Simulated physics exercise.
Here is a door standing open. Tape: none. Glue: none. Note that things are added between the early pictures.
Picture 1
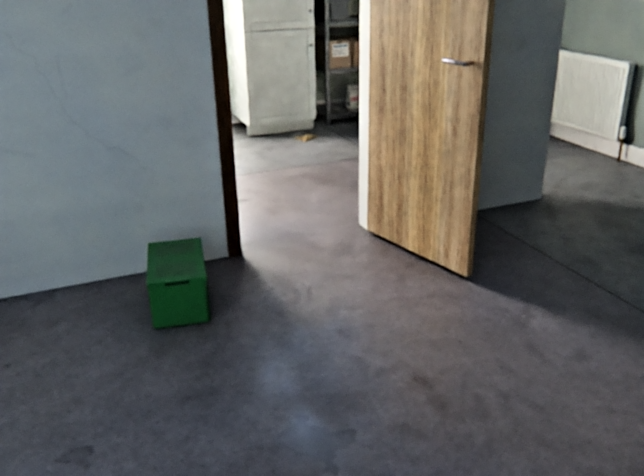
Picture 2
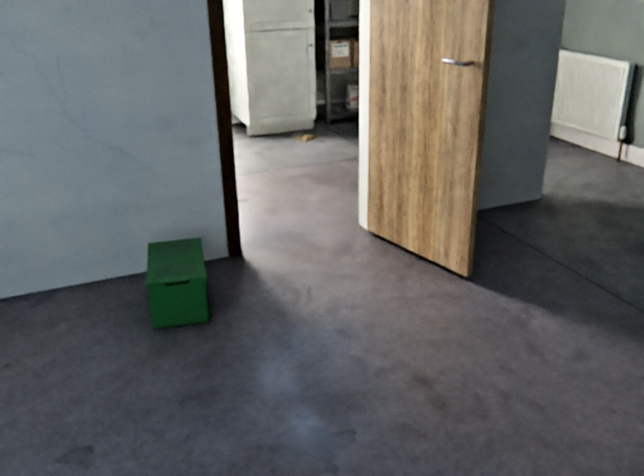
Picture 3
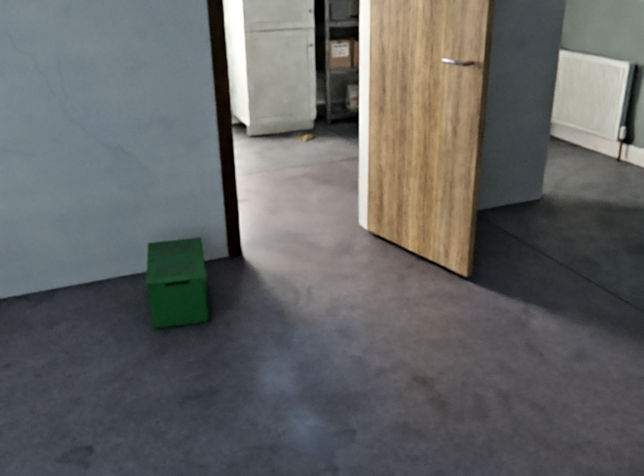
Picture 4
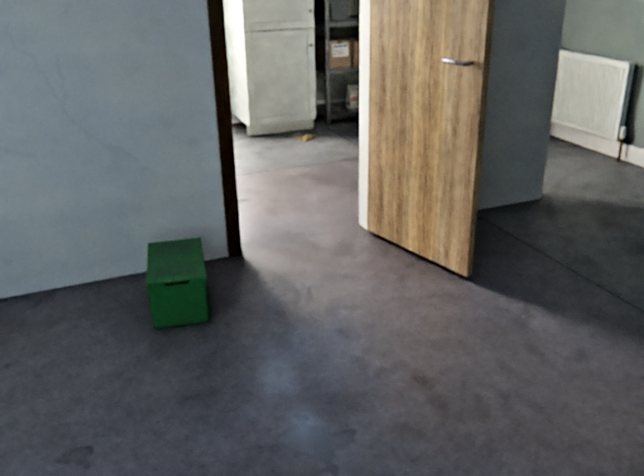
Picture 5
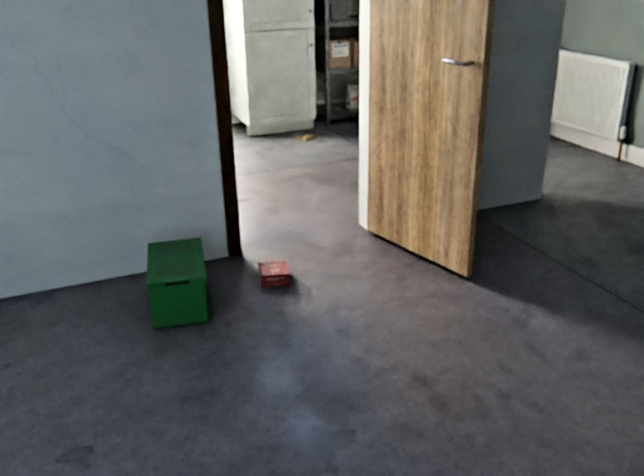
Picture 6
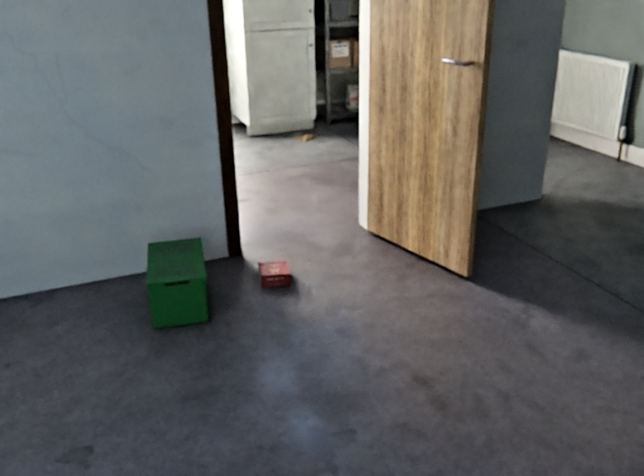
Nothing moved at first around the wide-open wooden door, with a green tote sitting to its left; then a small red box appeared on the floor between them, and everything stayed still.
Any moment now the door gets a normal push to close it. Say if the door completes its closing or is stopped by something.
Okay, the door ends up flush with the frame.
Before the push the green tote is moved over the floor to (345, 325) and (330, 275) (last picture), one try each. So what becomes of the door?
Well, on the first go it makes it all the way, and on the second it is held back.
Then, 0.80 s later than the last frame, open by 58°.
Then, 1.20 s later than the last frame, open by 23°; red box moved about its own width near (252, 271).
When it is over, open by 0°; moved from the start, red box; green tote as before. End places, in pixels of the last picture, red box near (234, 268).
